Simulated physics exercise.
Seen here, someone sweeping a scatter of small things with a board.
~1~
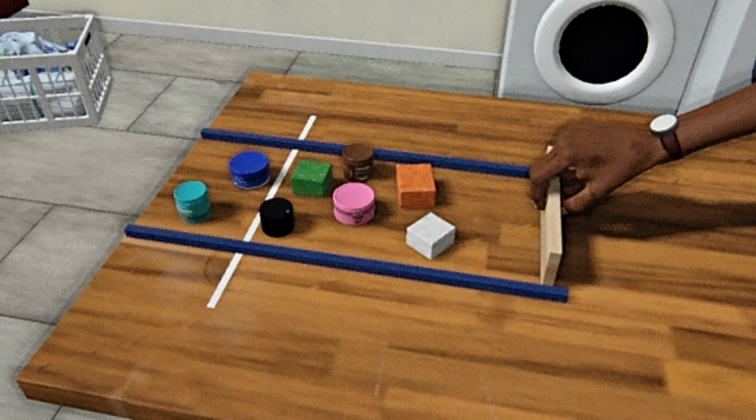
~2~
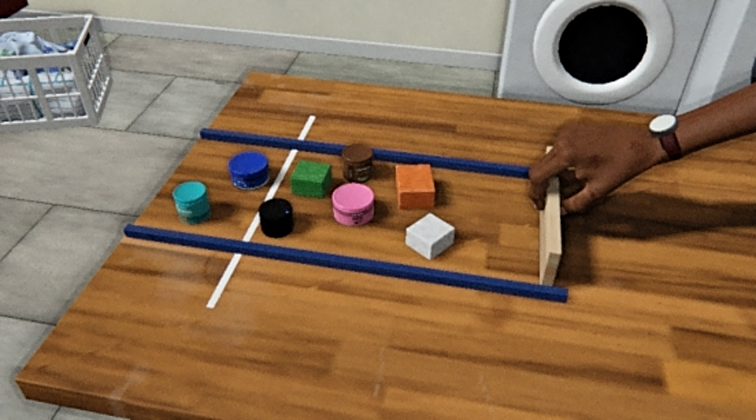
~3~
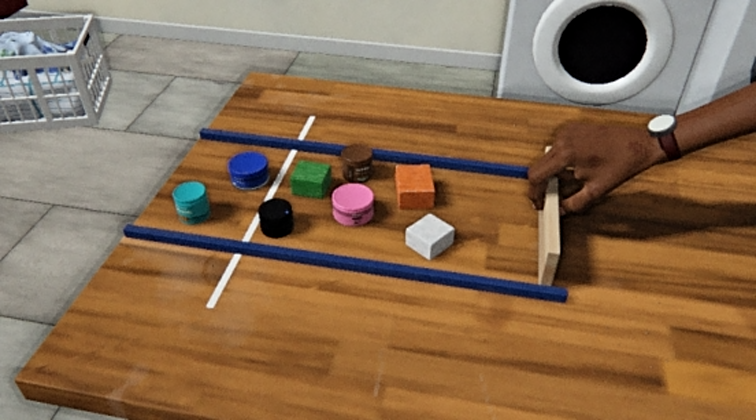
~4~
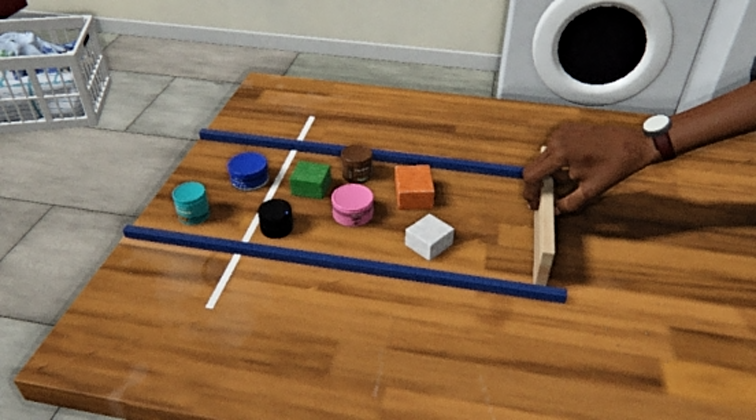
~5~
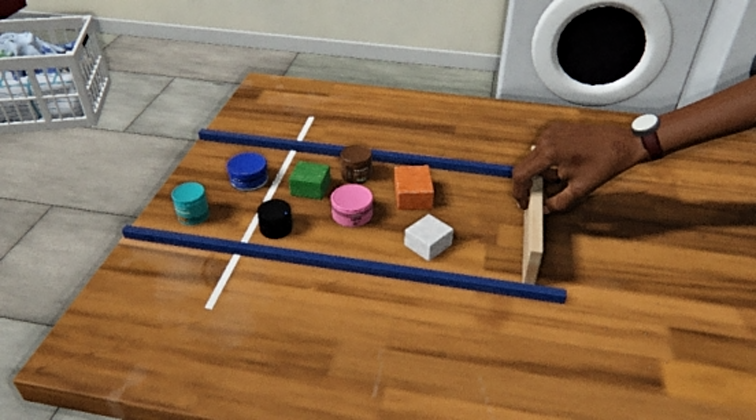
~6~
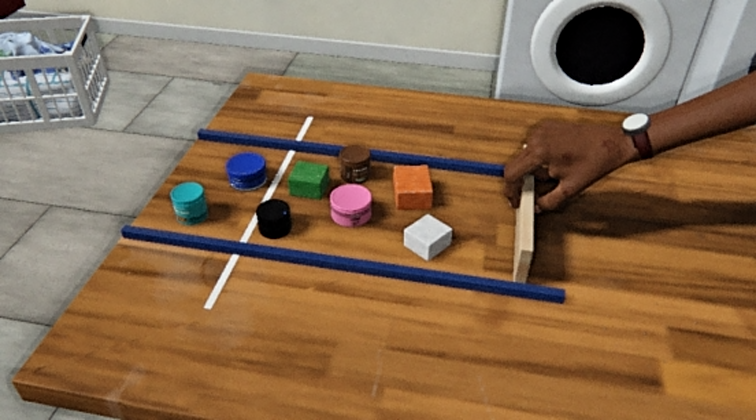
A hand slides an upright wooden board slightly left toward scattered small blocks and tubs.
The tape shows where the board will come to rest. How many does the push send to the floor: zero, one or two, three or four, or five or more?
The number that fall off is zero.
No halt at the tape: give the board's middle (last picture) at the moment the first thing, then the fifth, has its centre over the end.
At (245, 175) for the first, at (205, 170) for the fifth.
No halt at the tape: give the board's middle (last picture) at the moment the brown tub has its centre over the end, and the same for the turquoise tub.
Its middle is around (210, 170) and around (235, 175).
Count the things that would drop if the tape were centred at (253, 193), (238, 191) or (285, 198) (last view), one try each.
The counts: 0, 1 and 0.
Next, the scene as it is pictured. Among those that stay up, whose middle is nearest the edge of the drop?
It is the blue tin.
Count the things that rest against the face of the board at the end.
3 of them.
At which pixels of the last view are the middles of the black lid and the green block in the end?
The black lid at (206, 209), the green block at (226, 170).
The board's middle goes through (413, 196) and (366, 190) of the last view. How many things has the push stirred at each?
By then 2, and 4.
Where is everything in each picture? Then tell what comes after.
Turquoise tub (193, 203); blue tin (250, 171); black lid (277, 218); board (550, 213); tape (272, 194), in the first picture.
Blue tin (249, 171); green block (311, 179), in the second picture.
Black lid (276, 218); orange block (415, 187), in the third picture.
Turquoise tub (192, 204); brown tub (357, 164), in the fourth picture.
Blue tin (248, 172); pink tub (352, 206), in the fifth picture.
Turquoise tub (190, 204); blue tin (247, 172); black lid (274, 219); board (524, 211); tape (269, 195), in the sixth picture.
Soon after, none off yet; turquoise tub at rest near (190, 204); blue tin at rest near (247, 172); black lid at rest near (274, 219).
In the end, the number that fall off is zero.
